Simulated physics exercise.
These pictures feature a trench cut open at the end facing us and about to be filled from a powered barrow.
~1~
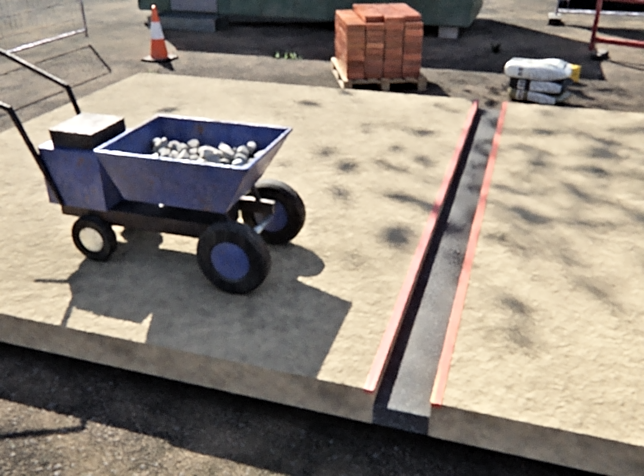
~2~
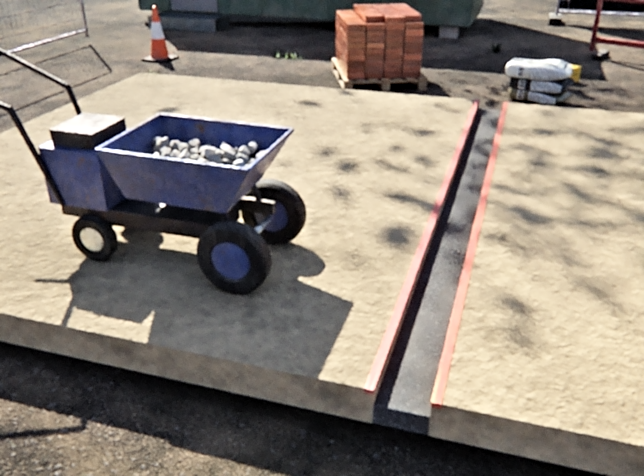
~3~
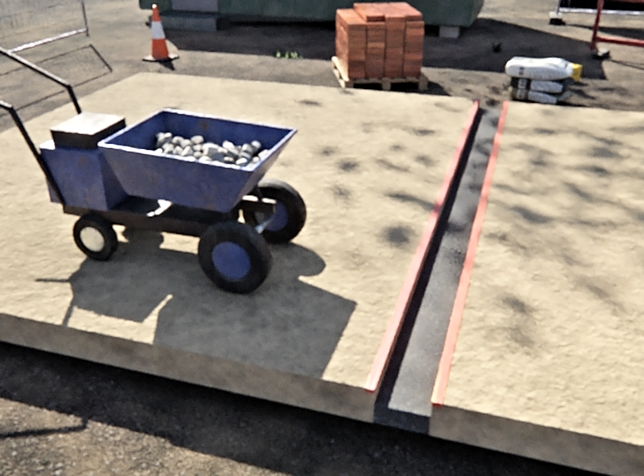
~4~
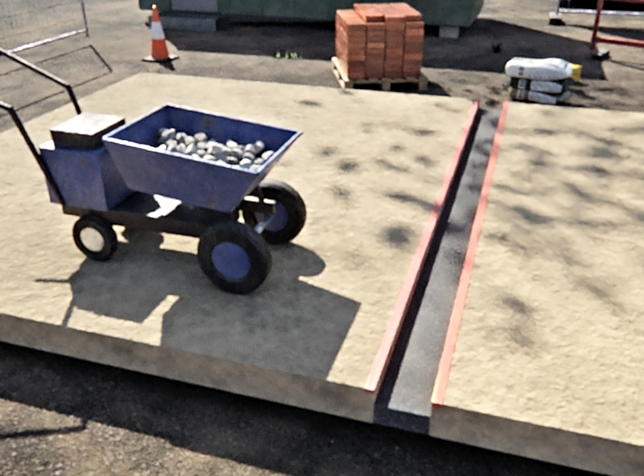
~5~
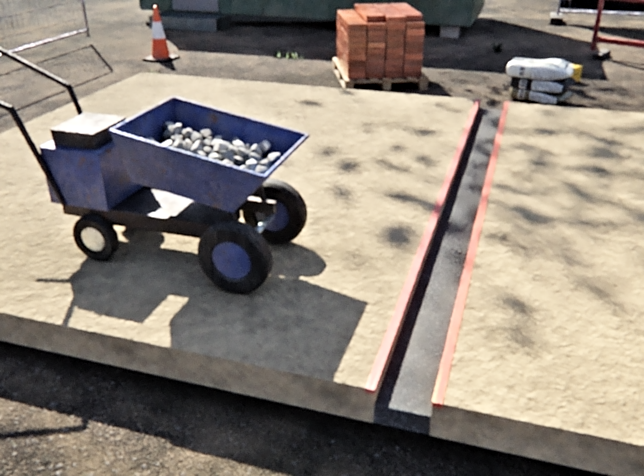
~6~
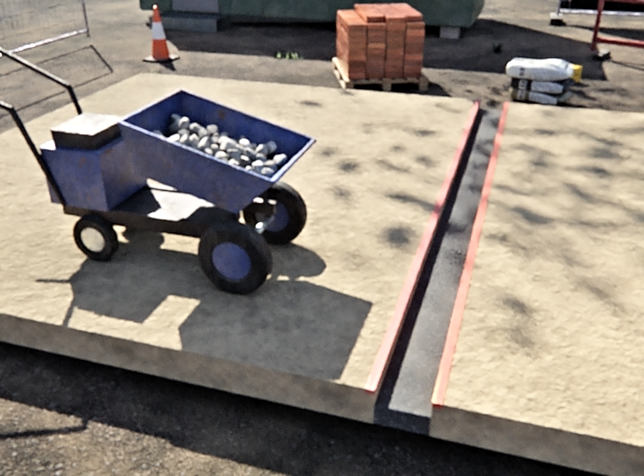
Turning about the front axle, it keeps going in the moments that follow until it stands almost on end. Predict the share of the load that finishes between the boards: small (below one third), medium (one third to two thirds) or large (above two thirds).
The share is small, below one third.
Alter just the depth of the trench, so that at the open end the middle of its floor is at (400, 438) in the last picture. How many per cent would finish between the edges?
30 %, roughly.
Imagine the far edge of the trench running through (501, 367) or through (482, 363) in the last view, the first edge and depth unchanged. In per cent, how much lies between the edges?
For the first it's 20 per cent, for the second 20 per cent.
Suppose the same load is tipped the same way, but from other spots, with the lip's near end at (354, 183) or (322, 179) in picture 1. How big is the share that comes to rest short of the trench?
In order: 0 % and 0 %.
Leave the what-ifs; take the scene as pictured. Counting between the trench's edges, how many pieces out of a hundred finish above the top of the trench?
Close to 5 percent.
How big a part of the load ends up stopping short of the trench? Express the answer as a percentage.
That share comes out near 70 in a hundred.
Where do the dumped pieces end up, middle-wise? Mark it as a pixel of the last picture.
Close to (379, 279) in the last picture.
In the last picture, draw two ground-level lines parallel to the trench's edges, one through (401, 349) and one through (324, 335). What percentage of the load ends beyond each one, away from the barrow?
I'd put it near 20 in a hundred, then near 80 in a hundred.
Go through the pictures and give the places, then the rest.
The first frame shows lip of the skip at (246, 170), level; top of the load at (206, 153), broken stones; first edge of the trench at (385, 345); far edge at (447, 357), the trench under half as wide as the skip, and shallow for its width.
The second frame shows lip of the skip at (248, 171), level; top of the load at (207, 152).
The third frame shows lip of the skip at (252, 172), tipped barely; top of the load at (198, 159).
The fourth frame shows lip of the skip at (257, 174), tipped a little; top of the load at (182, 150).
The fifth frame shows lip of the skip at (265, 178), tipped a little; top of the load at (188, 146).
The sixth frame shows lip of the skip at (273, 183), tipped clearly; top of the load at (184, 137); first edge of the trench at (386, 346); far edge at (448, 357).
Soon after the last picture, skip tipped steeply; all in the skip.
A little later, skip tipped steeply; nearly all in the skip; a stray few short of the trench; a stray few falling.
Later still, skip tipped right over; about a third in the skip; about half short of the trench; about a quarter in or heaped over the trench; a stray few beyond it.
By the end, skip tipped right over; a stray few in the skip; about two thirds short of the trench; about a quarter in or heaped over the trench; a stray few beyond it.
